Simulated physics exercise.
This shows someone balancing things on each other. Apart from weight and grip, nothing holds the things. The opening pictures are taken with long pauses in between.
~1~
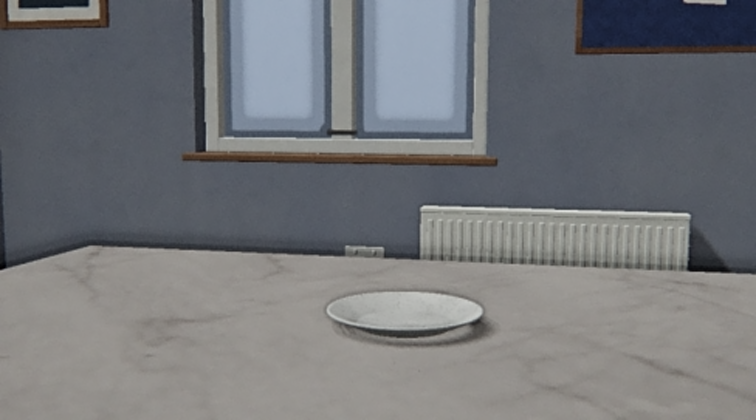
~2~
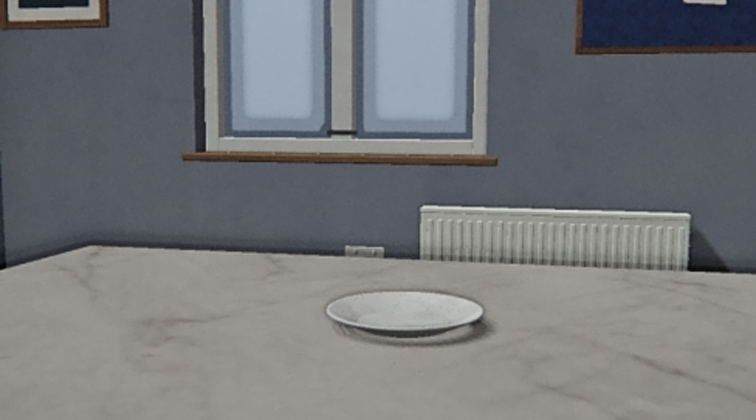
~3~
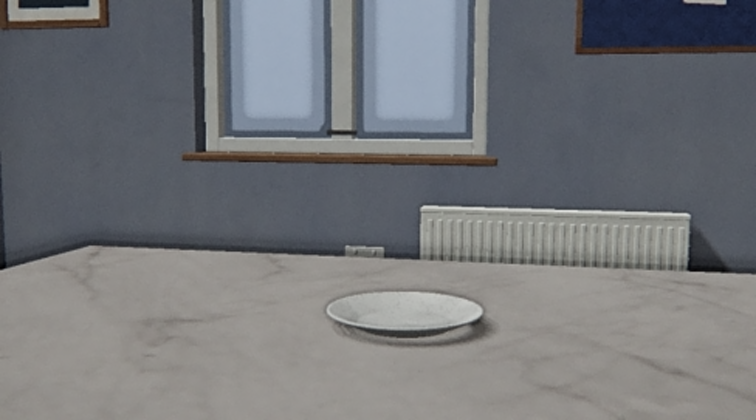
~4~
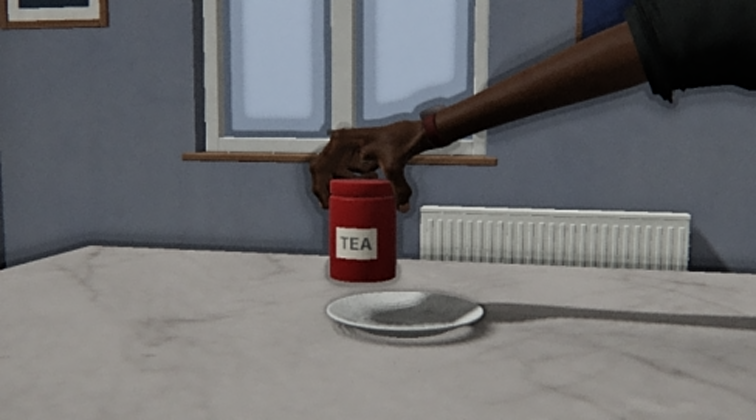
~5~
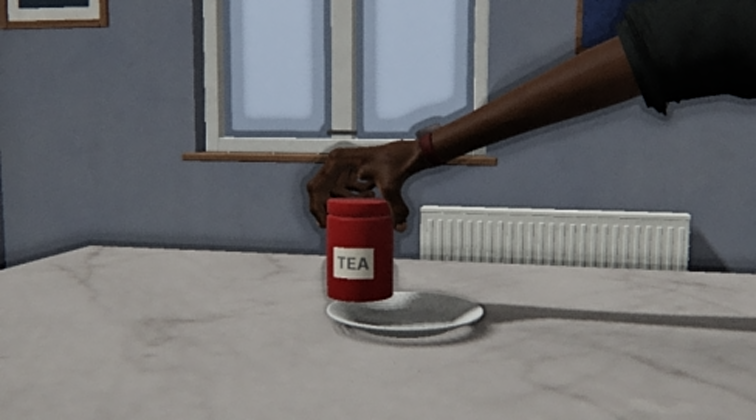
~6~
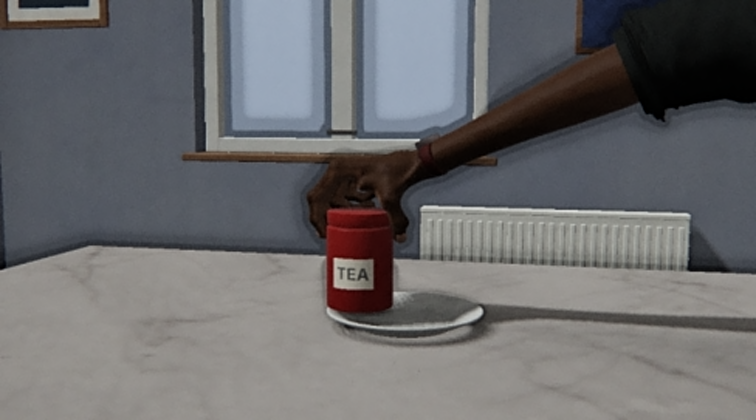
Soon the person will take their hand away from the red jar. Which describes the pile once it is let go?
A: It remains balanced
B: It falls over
A, it remains balanced.
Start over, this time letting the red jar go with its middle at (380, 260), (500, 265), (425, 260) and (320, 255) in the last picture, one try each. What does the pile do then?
Well, the first time it stays intact, the second time it tips over, the third time it stays intact, and the fourth time it tips over.
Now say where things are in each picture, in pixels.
In the first frame, the last thing is not in view yet; white plate (405, 317).
In the second frame, the last thing is not in view yet; white plate (405, 317).
In the third frame, the last thing is not in view yet; white plate (405, 317).
In the fourth frame, on its way; red jar (363, 229); white plate (405, 317).
In the fifth frame, on its way; red jar (360, 248); white plate (405, 317).
In the sixth frame, in place under the hand; red jar (360, 258); white plate (405, 317).
Then, 1.00 s after the last picture, nothing has stirred.
Then, 2.10 s after the last picture, red jar resting near (360, 259).
At rest, both in place. Seen from the same camera at the end, red jar near (360, 259). The pile stays up.
